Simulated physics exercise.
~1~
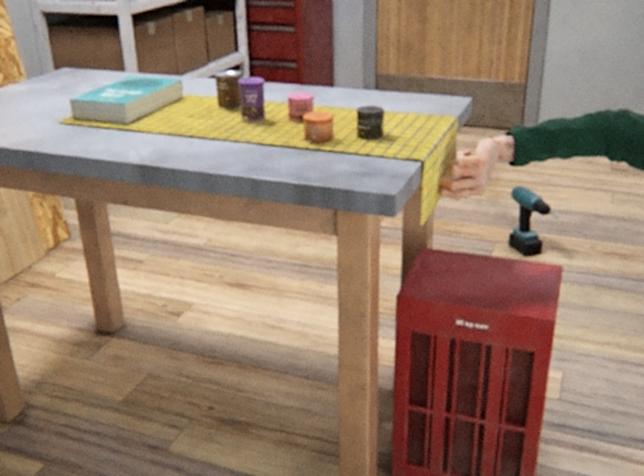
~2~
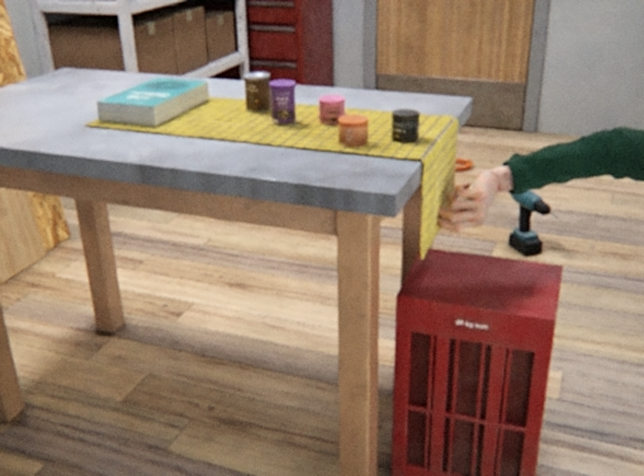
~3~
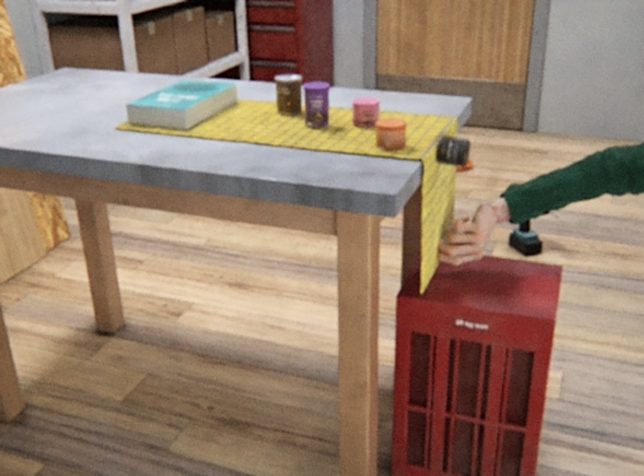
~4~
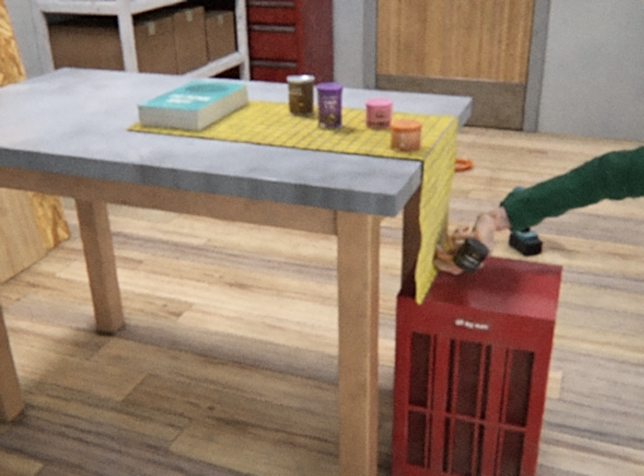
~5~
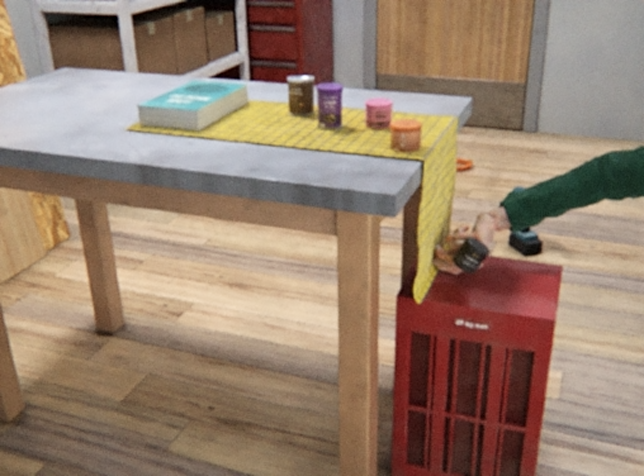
In this clip, a hand pulls a yellow cloth down over a table's right edge, drawing a book and several small containers rightward, until the black pot tips off and drops by the hand; the cloth's end rests at the red crate while the other items remain on the table.
